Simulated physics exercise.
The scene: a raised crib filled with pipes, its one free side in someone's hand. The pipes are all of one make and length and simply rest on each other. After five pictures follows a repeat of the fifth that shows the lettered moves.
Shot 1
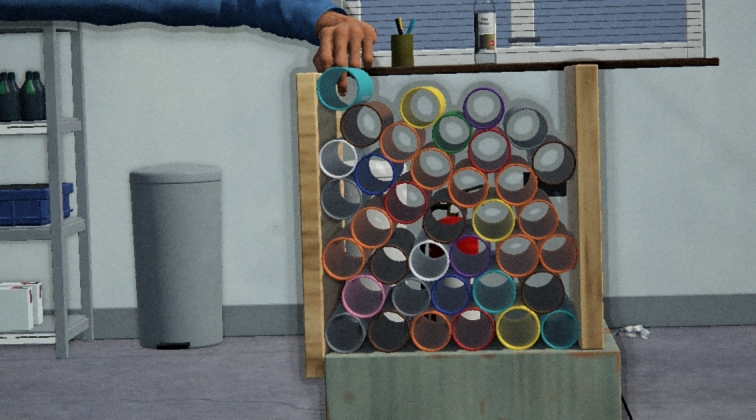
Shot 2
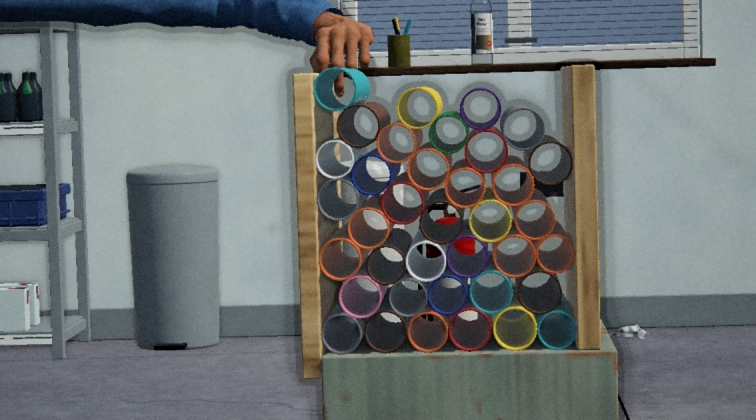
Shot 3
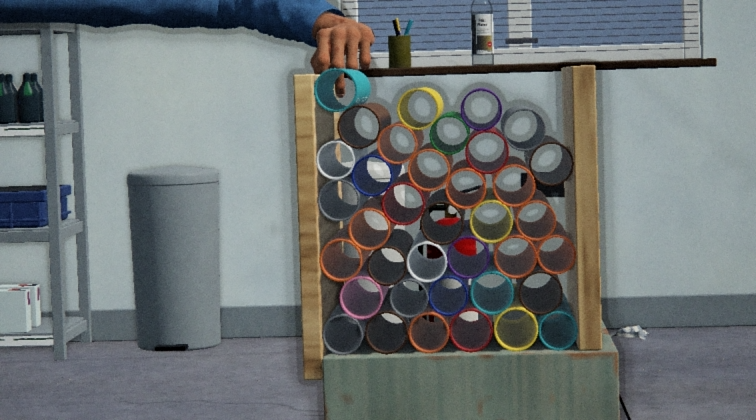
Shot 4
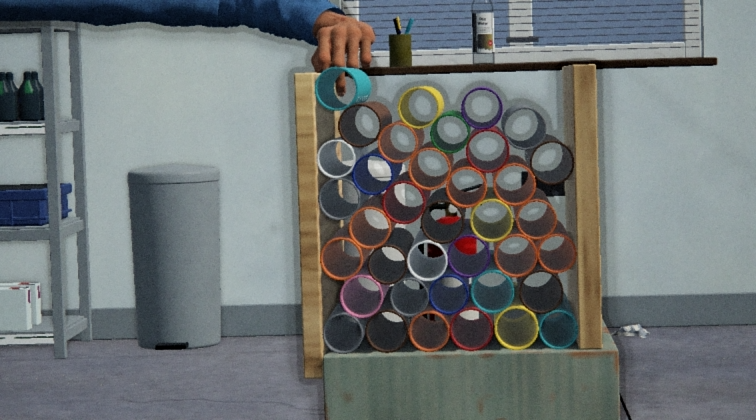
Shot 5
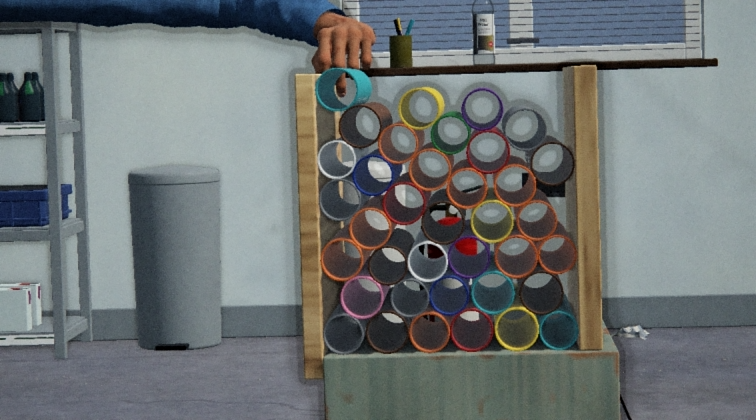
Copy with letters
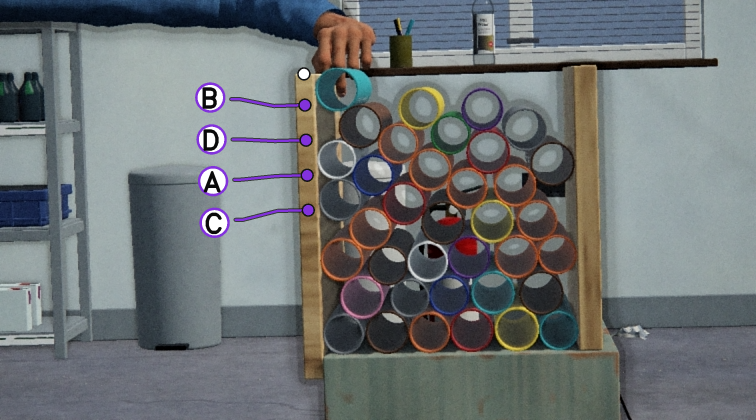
In a pale blue room with a grey floor, seen straight on, a raised crib stands beneath a dark shelf and a blinded window, with grey shelving and a bin to the left. Pipes rimmed in orange, grey, yellow, turquoise and other colours lie stacked end-on between wooden side boards. A blue-sleeved hand stays at the left board's top, and nothing moves beyond a slight jitter of the view.
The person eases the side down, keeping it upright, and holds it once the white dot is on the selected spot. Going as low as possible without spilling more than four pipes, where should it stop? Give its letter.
The lowest mark that will do is C.
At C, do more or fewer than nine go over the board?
It loses fewer than nine.
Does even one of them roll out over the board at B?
No.
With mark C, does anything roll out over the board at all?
Yes, at C.
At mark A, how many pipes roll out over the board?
At A the number is one.
On the marked copy, A at (308, 175); B at (305, 105); C at (309, 210); D at (306, 140); the white dot at (304, 74).
With C. Early on, top of the board (316, 137).
Further on, top of the board (318, 207).
At the end, top of the board (319, 209), three out over the board.
As for the rest, A one out over the board; B none out over the board; D none out over the board.
